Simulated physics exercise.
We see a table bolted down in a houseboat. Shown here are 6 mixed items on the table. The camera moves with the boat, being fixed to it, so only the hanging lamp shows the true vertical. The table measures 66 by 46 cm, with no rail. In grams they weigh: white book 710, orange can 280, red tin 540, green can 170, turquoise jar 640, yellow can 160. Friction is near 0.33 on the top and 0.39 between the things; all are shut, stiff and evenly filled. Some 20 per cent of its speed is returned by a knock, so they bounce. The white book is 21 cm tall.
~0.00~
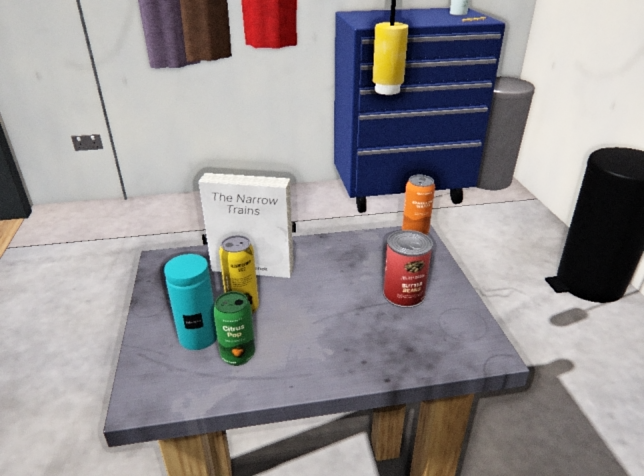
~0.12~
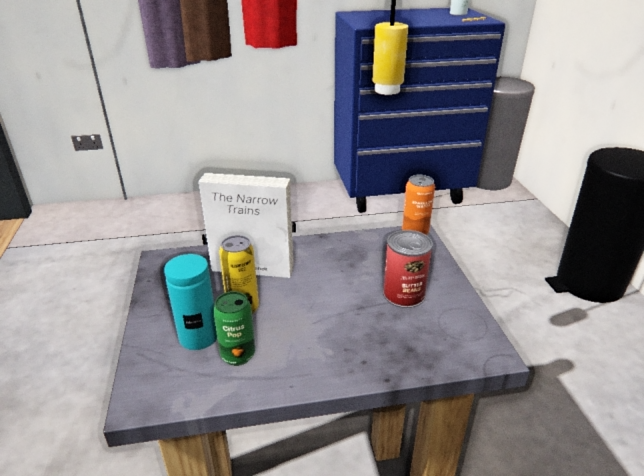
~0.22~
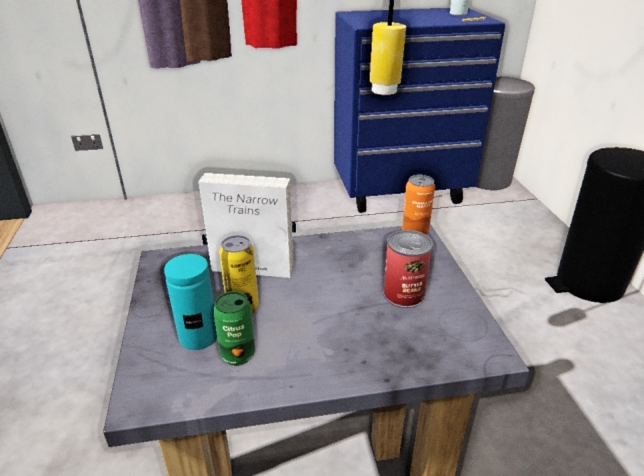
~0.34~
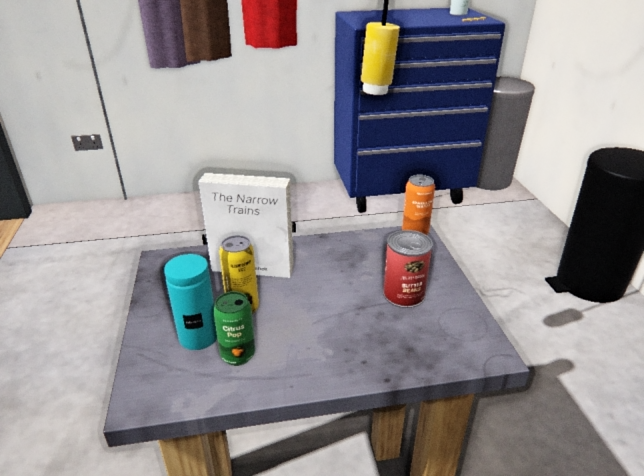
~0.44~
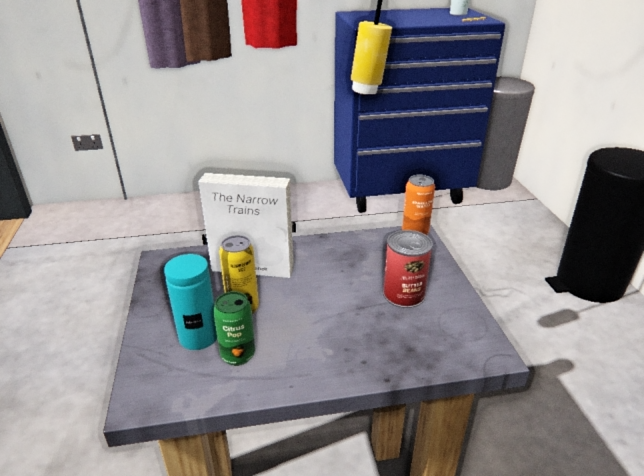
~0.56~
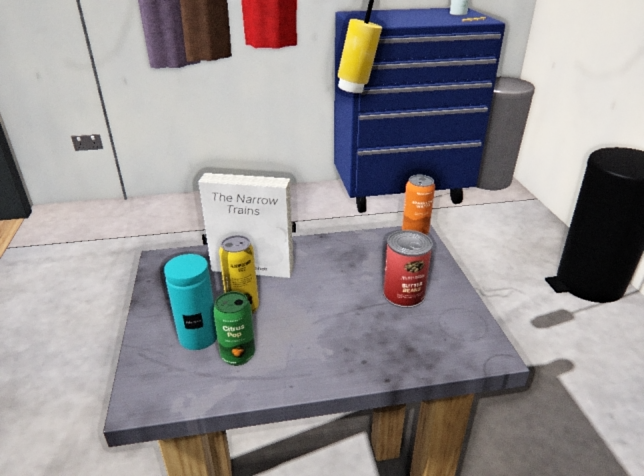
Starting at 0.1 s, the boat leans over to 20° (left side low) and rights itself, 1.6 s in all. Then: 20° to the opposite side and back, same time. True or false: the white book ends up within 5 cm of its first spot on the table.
True.
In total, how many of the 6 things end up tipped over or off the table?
The count is 0.
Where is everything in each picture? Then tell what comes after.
The first frame shows boat level; white book (249, 227); orange can (418, 208).
The second frame shows boat level; green can (235, 330); turquoise jar (193, 303).
The third frame shows heel 1°, left side down; yellow can (240, 278); orange can (418, 208).
The fourth frame shows heel 4°, left side down; red tin (407, 269); green can (235, 330).
The fifth frame shows heel 8°, left side down; turquoise jar (193, 303); yellow can (240, 278).
The sixth frame shows heel 12°, left side down; white book (249, 227); orange can (418, 208).
After 1.16 s, heel 15°, left side down; white book moved 2 cm near (240, 228); yellow can moved 2 cm; turquoise jar moved 2 cm.
After 2.66 s, heel 18°, right side down.
In the end (3.8 s), all 6 under 5 cm from the start. At the end, from the last picture's camera, white book near (249, 227).
